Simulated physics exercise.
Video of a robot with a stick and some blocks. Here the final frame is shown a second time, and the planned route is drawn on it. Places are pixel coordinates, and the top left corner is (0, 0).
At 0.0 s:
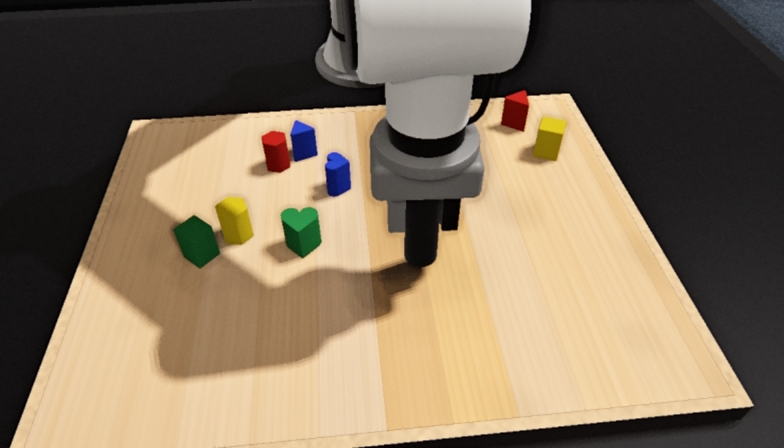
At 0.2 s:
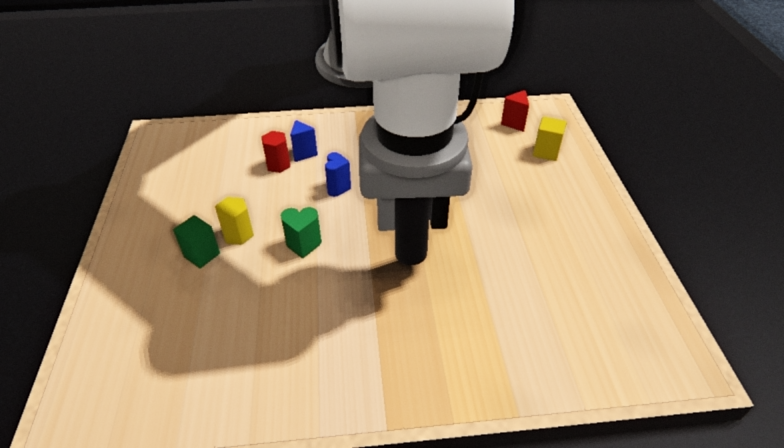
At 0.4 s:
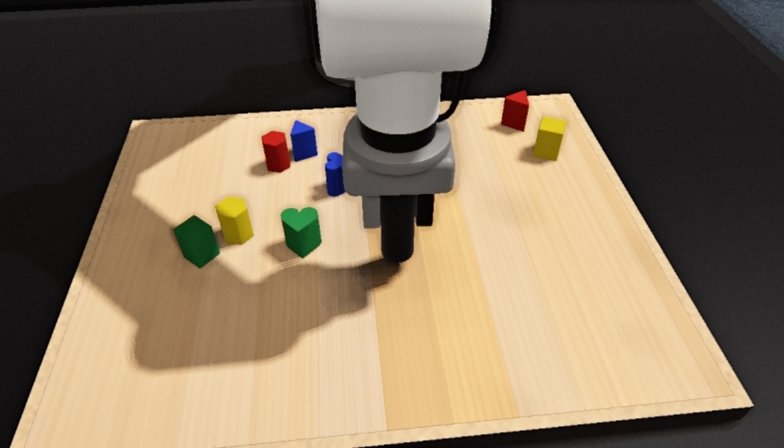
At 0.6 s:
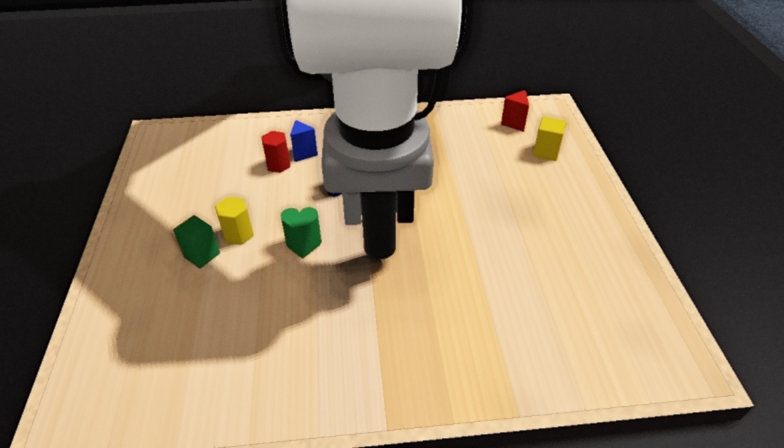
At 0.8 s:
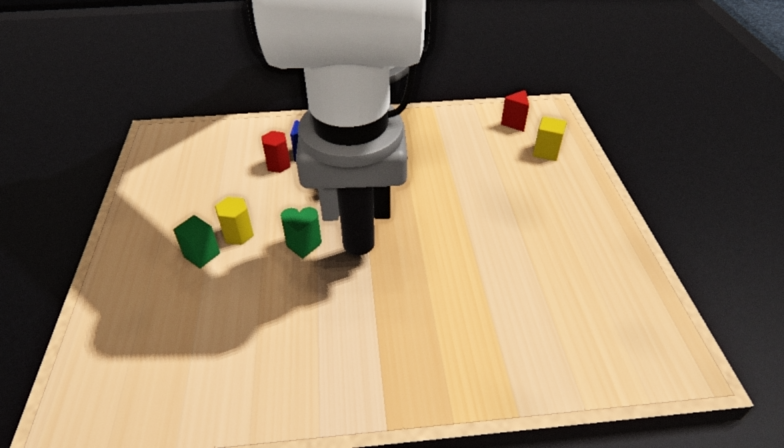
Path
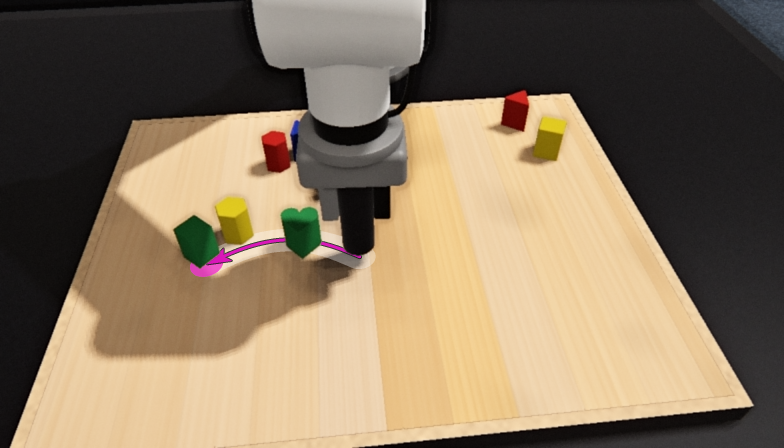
We see a robot arm with a black stick over a wooden board of red, blue, green and yellow blocks; the arm glides steadily left, passing in front of the blue heart and nearing the green heart, while the blocks stay still.
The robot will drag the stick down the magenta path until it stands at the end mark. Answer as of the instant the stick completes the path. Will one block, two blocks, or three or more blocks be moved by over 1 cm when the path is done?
The count is three or more.
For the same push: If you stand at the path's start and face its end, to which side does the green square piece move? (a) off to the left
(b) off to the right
The answer is a.
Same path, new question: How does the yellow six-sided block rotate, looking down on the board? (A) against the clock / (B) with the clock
The one that fits is B, with the clock.
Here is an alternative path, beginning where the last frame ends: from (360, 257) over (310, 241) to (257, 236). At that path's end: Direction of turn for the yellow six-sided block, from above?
Looking down, it rotates clockwise.
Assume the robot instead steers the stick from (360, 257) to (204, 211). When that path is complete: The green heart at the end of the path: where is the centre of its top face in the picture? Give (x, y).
The top centre is at (224, 215).
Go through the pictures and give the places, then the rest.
In the first frame, tip of the stick (421, 255), middles of tops, green square piece (192, 227), yellow six-sided block (231, 206), green heart (299, 217), blue heart (336, 160).
In the second frame, stick (411, 254), nothing pushed.
In the third frame, stick (397, 251), nothing pushed.
In the fourth frame, stick (380, 248), nothing pushed.
In the fifth frame, stick (359, 244), green square piece (192, 227), yellow six-sided block (231, 206), green heart (299, 217), blue heart hidden.
The line goes from (360, 257) through (312, 241) and (259, 244) to (207, 264).
On the path given first. One third of the way, stick (309, 229); green heart (276, 215), turned 35° anticlockwise.
Two thirds of the way, stick (255, 231); green square piece (184, 229), turned 15° clockwise; yellow six-sided block (207, 204), turned 30° clockwise; green heart (221, 221), turned 50° anticlockwise.
At the end, stick (202, 252); green square piece (137, 240), turned 85° clockwise; yellow six-sided block (201, 204), turned 50° clockwise; green heart (164, 244), turned 60° anticlockwise; blue heart unmoved.
